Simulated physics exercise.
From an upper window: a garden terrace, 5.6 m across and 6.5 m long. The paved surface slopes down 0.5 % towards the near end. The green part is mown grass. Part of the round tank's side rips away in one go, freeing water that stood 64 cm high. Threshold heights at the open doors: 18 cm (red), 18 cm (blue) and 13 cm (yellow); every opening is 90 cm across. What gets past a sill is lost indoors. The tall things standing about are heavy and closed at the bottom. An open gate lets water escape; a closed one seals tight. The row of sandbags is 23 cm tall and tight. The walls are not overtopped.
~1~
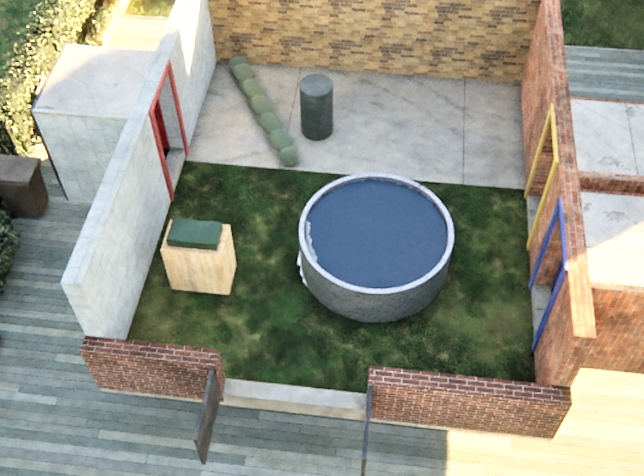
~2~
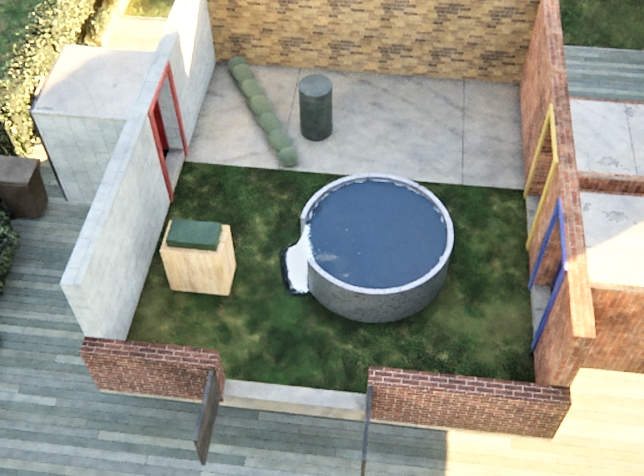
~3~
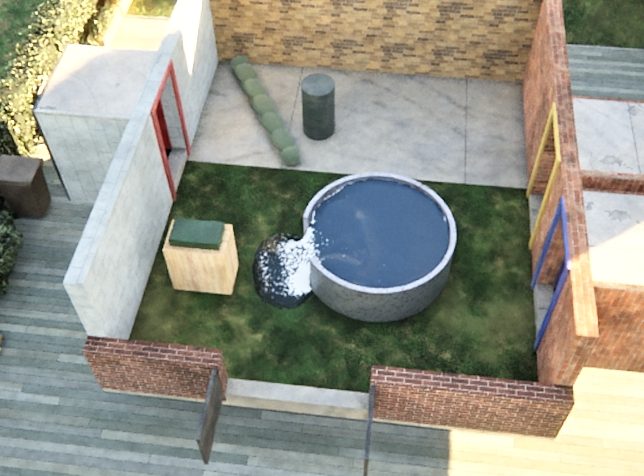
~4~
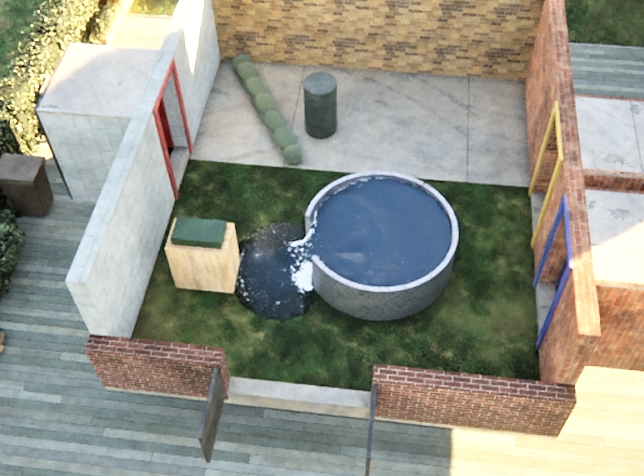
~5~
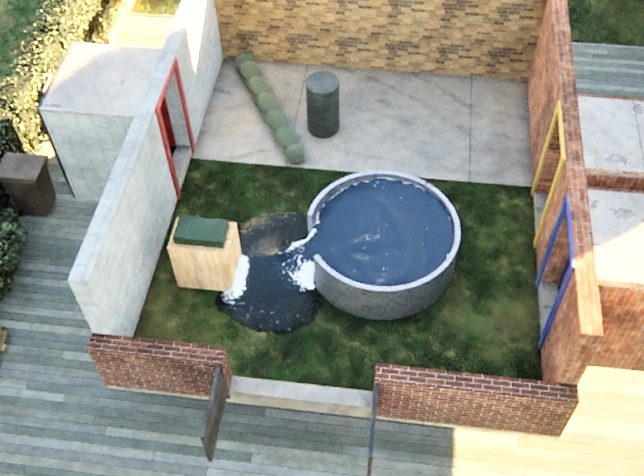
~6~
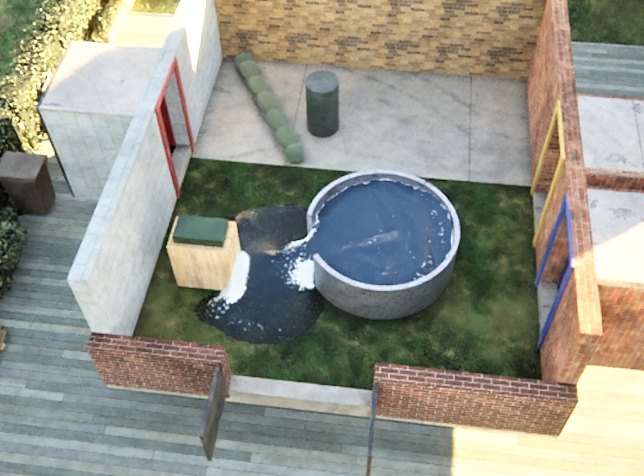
On a walled garden terrace seen from above, the left side of a round tank burst open, and foaming water poured onto the grass, spreading in a dark pool that reached a pale wooden box.
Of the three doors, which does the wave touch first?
It arrives first at the red door.
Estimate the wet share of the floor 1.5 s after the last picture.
Near 25 per cent is wet.
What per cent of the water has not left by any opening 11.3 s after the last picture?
Some 74 per cent remains.
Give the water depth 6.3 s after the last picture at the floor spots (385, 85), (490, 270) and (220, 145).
In that order: 0, 0 and 12 cm.
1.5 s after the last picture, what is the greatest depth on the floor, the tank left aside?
About 29 cm.
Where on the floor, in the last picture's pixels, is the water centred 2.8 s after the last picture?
Near (297, 257).
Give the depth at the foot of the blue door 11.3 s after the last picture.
About 1.0 cm.
A moment later water covers 20 % of the floor and is deepest (37 cm) near (239, 274); red door not reached, blue door not reached, yellow door not reached.
Soon after water covers 25 % of the floor and is deepest (29 cm) near (239, 274); red door reached 1.0 s after the last picture, blue door not reached, yellow door not reached.
Next water covers 35 % of the floor and is deepest (24 cm) near (239, 274); red door reached 1.0 s after the last picture, blue door not reached, yellow door not reached.
Later on water covers 50 % of the floor and is deepest (15 cm) near (214, 88); red door reached 1.0 s after the last picture, blue door not reached, yellow door not reached.
At the end water covers 75 % of the floor and is deepest (10 cm) near (125, 362); red door reached 1.0 s after the last picture, blue door not reached, yellow door not reached.
